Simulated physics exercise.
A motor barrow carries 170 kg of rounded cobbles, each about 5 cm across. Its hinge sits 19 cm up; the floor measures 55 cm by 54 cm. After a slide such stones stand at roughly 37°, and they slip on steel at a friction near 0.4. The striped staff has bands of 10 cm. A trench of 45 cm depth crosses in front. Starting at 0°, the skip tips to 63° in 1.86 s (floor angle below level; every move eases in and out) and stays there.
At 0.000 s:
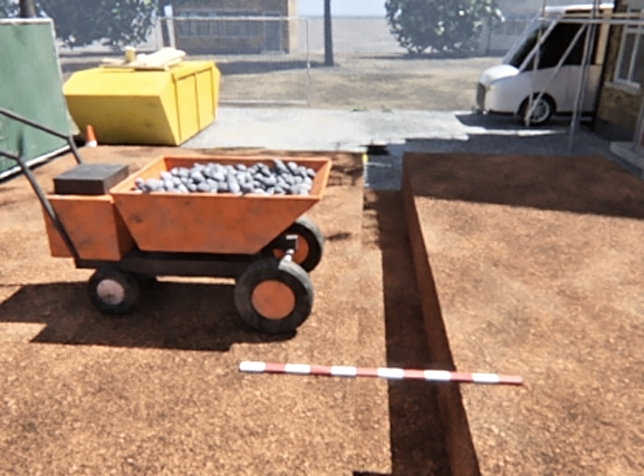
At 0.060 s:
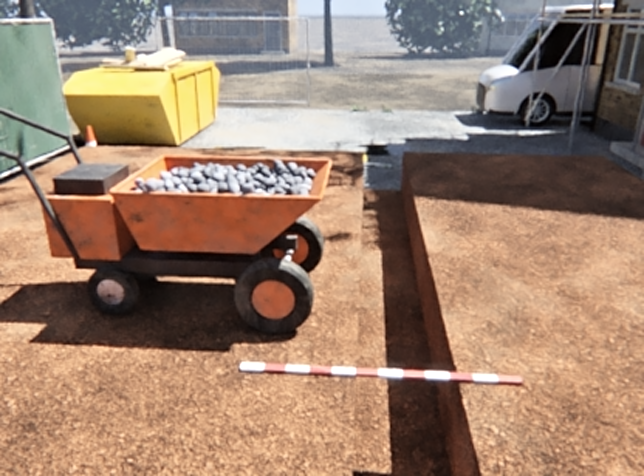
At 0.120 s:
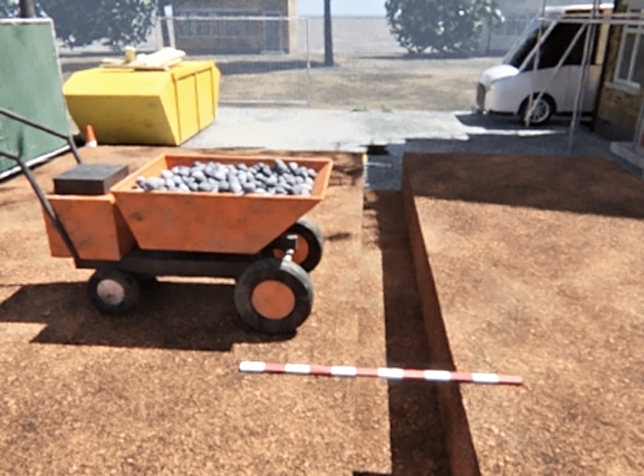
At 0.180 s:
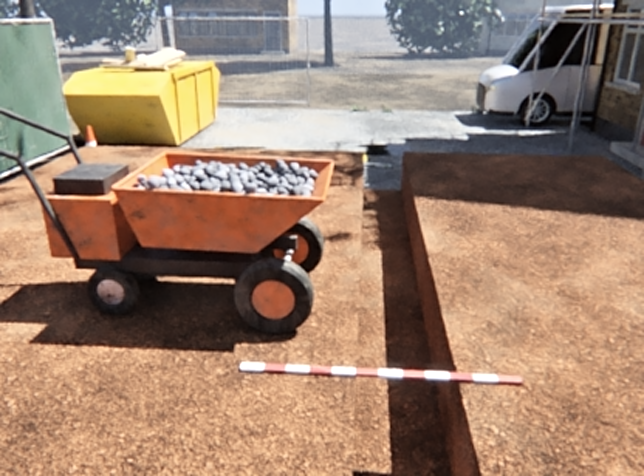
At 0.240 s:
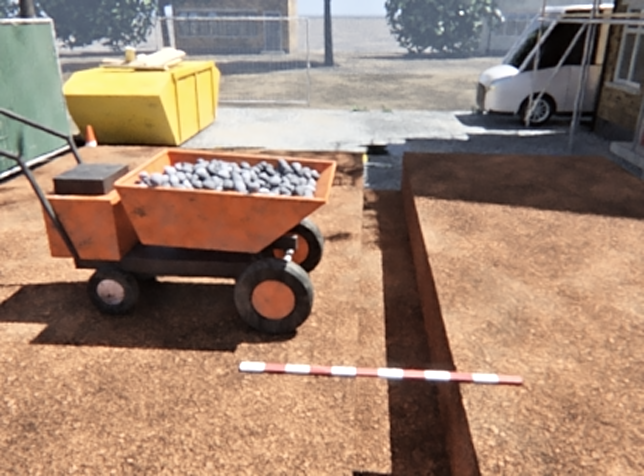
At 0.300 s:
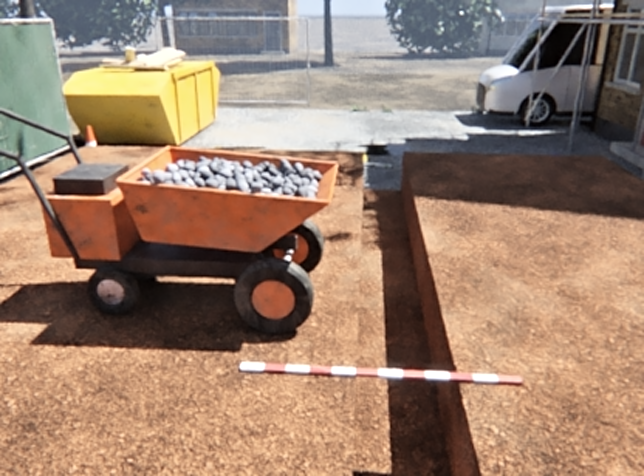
The orange skip of a motor barrow, loaded with grey cobbles, tilts slightly to the right.
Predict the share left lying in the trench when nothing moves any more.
Roughly 80 per cent ends in the trench.
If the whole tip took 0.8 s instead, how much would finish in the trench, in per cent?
It would be near 65 per cent.
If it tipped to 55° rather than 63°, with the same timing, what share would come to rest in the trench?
It would be near 80 per cent.
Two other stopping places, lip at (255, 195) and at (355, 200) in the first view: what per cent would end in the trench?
About 95 and 50 per cent.
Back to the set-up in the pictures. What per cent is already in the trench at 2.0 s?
Some 40 per cent.
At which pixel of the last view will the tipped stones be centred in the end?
Their middle is at about (413, 362).
After 1.4 s the floor is at 53°; 99 % in the skip, 1 % in the trench; the foremost stones are at (399, 257).
After 2.0 s the floor is at 63°; 50 % in the skip, 39 % in the trench, 11 % past the trench; the foremost stones are at (501, 307).
After 2.3 s the floor is at 63°; 22 % in the skip, 58 % in the trench, 20 % past the trench; the foremost stones are at (574, 327).
After 4.3 s the floor is at 63°; 0 % in the skip, 80 % in the trench, 20 % past the trench; the foremost stones are at (614, 332).
